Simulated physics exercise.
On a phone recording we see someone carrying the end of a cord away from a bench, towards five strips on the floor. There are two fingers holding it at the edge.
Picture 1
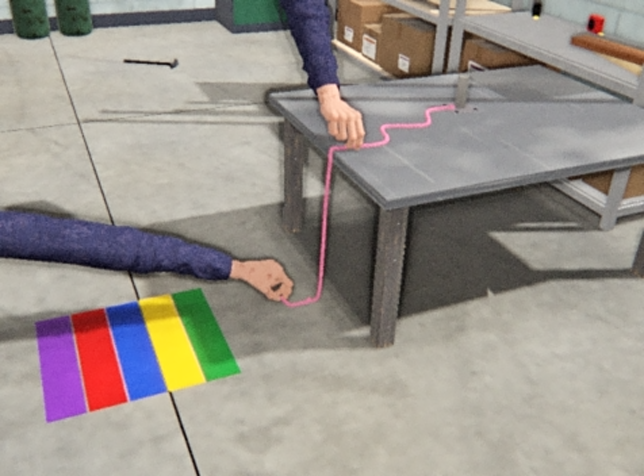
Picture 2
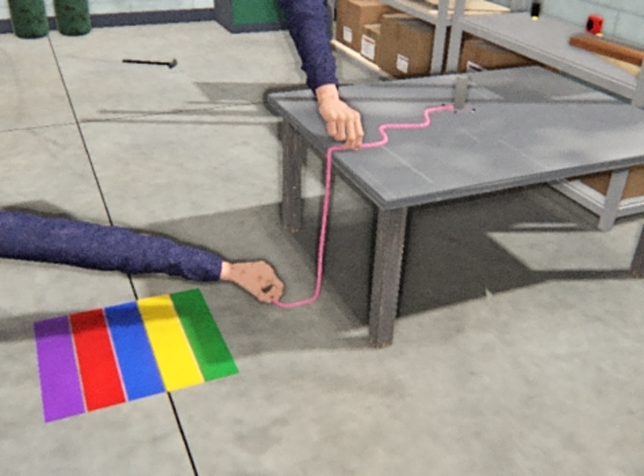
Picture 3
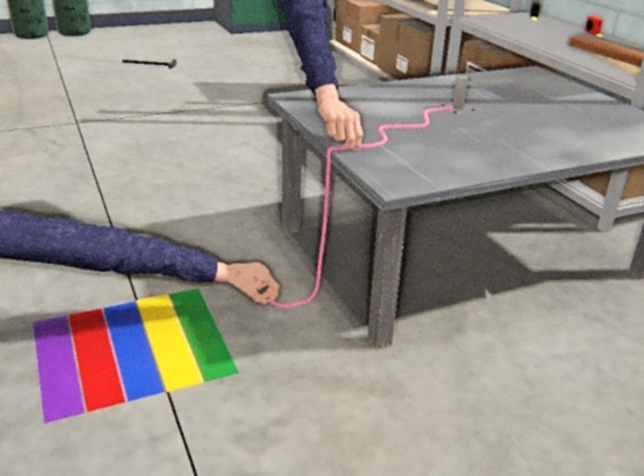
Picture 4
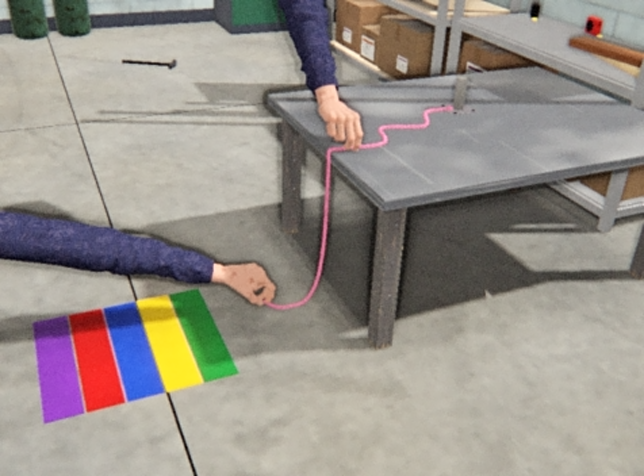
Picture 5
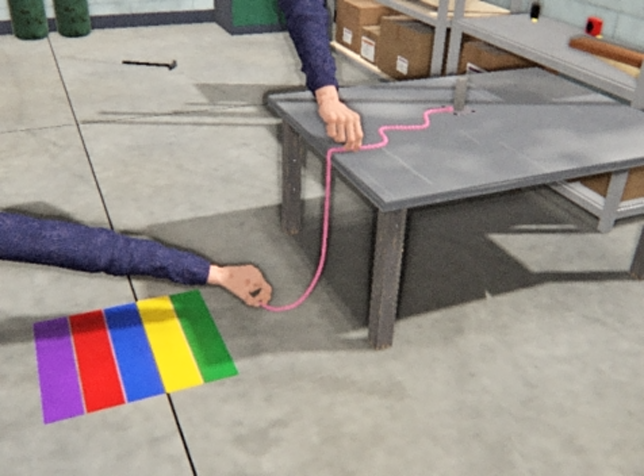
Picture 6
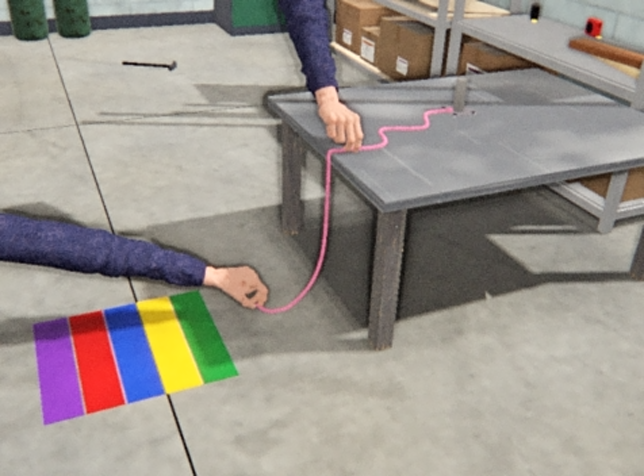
In a workshop, one hand pinches a pink cord at the edge of a grey table while another, low near the floor, holds its end beside five coloured strips. The lower hand moves slightly left towards the green strip, and the hanging cord's bend opens into a smoother curve.
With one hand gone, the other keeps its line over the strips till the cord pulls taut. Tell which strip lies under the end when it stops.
The blue strip.
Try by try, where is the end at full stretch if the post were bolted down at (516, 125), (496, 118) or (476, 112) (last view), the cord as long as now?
First (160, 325), then (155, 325), then (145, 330).
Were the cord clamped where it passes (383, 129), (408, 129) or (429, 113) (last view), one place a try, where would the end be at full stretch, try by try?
Result per try (px, approx.): (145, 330); (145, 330); (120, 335).
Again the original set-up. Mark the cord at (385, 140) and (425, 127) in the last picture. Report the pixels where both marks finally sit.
Point one: (342, 137); point two: (400, 123).
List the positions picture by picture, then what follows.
End (282, 297); green (216, 359); yellow (181, 368); blue (143, 378); red (105, 387); purple (64, 397), in the first picture.
End (272, 299); cord through (428, 111) (401, 126) (380, 144) (329, 168) (323, 230) (318, 290), in the second picture.
End (268, 300), in the third picture.
End (264, 301); cord through (428, 112) (400, 127) (380, 145) (329, 169) (325, 231) (312, 291), in the fourth picture.
End (261, 303), in the fifth picture.
End (256, 304); cord through (428, 113) (400, 129) (380, 146) (329, 170) (325, 232) (305, 292), in the sixth picture.
Early on, end near (182, 321); over yellow.
Midway, end near (144, 329); over blue.
At the end of the slack, end near (120, 334); over blue. It halts on the blue strip.
